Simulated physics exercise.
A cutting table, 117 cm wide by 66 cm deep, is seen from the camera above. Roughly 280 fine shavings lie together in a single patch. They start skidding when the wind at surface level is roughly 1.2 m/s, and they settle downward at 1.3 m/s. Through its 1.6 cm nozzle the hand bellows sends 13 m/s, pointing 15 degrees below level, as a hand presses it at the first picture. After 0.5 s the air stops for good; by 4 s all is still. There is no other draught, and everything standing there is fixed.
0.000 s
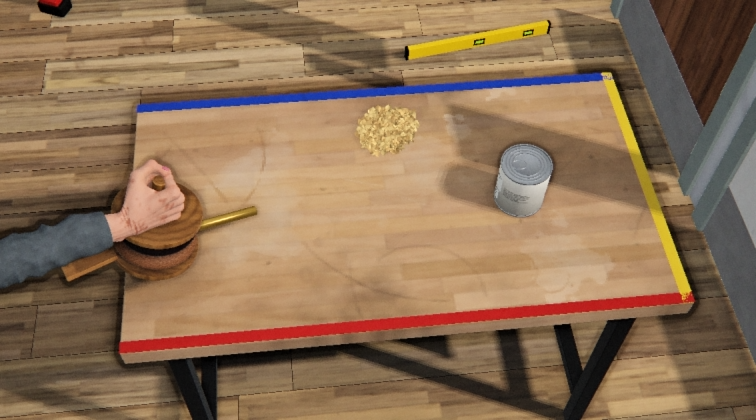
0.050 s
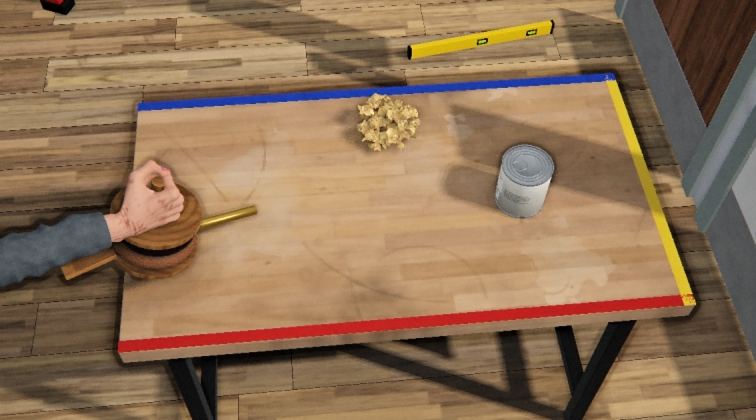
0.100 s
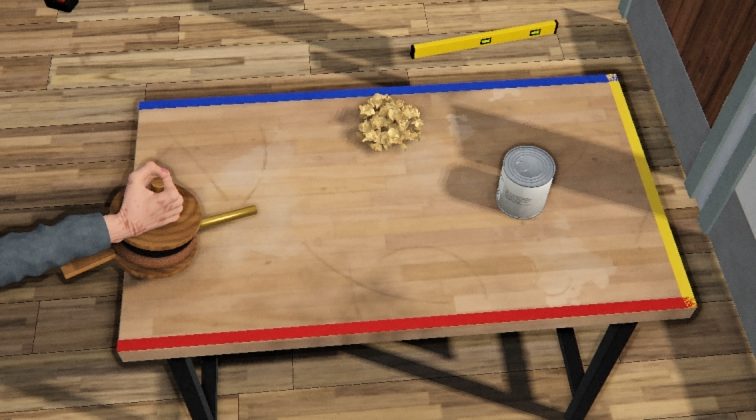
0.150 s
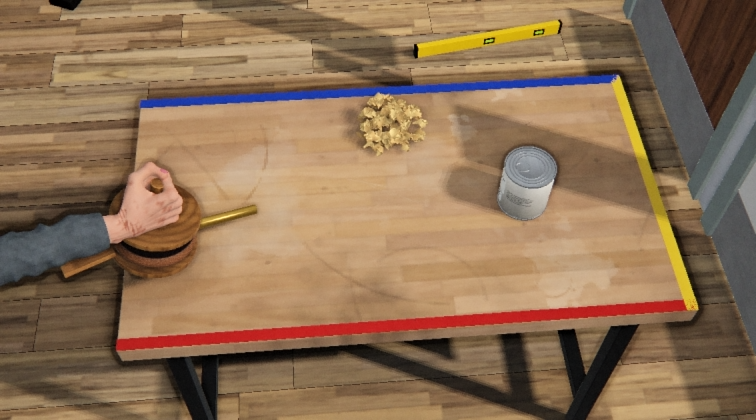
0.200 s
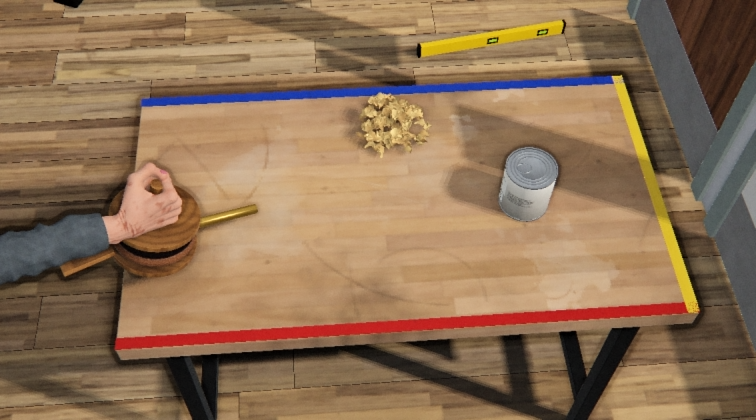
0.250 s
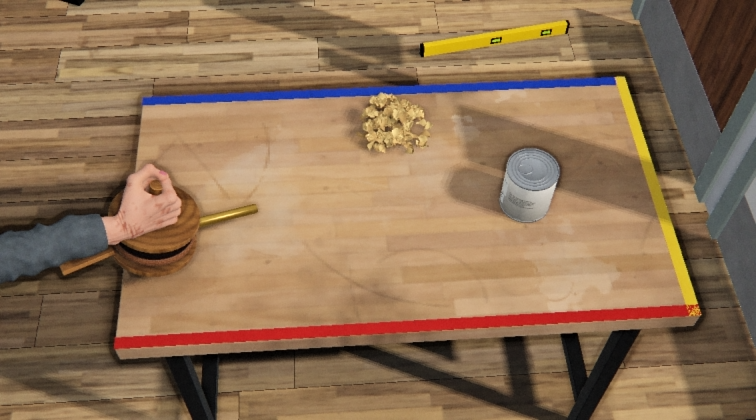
At first a hand rests on a round wooden hand bellows at the left, its brass nozzle pointing across a cutting table toward a patch of golden shavings and a tin. The shavings look looser and clumpier, then barely shift, while the hand stays on the bellows and the tin stands still.
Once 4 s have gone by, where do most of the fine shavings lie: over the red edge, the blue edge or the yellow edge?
Blue.
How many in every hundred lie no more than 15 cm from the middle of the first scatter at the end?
I'd put it at close to 30 percent.
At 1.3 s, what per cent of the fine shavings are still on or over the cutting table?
Around 50 in a hundred.
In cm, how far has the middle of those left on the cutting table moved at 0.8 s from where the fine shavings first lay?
I'd guess near 10 cm.
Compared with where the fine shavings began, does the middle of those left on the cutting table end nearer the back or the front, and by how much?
Shift toward the far edge, approx. 10 cm.
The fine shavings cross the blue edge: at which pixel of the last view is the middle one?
About (492, 83).
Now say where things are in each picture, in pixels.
In the first frame, the middle of the fine shavings is near (388, 130), none has stirred yet and the mouth of the hand bellows is at (255, 210).
In the second frame, the middle of the fine shavings is near (388, 122), none has stirred yet, the red edge is centred on (414, 328), the blue edge is centred on (380, 88) and the yellow edge is centred on (650, 178).
In the third frame, the middle of the fine shavings is near (389, 122), none has stirred yet and the top of a tin is at (529, 166).
In the fourth frame, the middle of the fine shavings is near (391, 122) and none has stirred yet.
In the fifth frame, the middle of the fine shavings is near (392, 122), the farthest in sight from the hand bellows is at (418, 111) and about 5 % have left their places.
In the sixth frame, the middle of the fine shavings is near (393, 122), the farthest in sight from the hand bellows is at (419, 111) and about 5 % have left their places.
After 0.8 s the count stands so, 0 % are over the red edge, 40 % over the blue edge and 0 % over the yellow edge; the middle of those left on the top is near (425, 99).
After 1.3 s the count stands so, 0 % are over the red edge, 53 % over the blue edge and 0 % over the yellow edge; the middle of those left on the top is near (407, 105).
After 2.2 s the count stands so, 0 % are over the red edge, 53 % over the blue edge and 0 % over the yellow edge; the middle of those left on the top is near (407, 105).
After 4.0 s, at the end, 0 % are over the red edge, 53 % over the blue edge and 0 % over the yellow edge; the middle of those left on the top is near (407, 105).
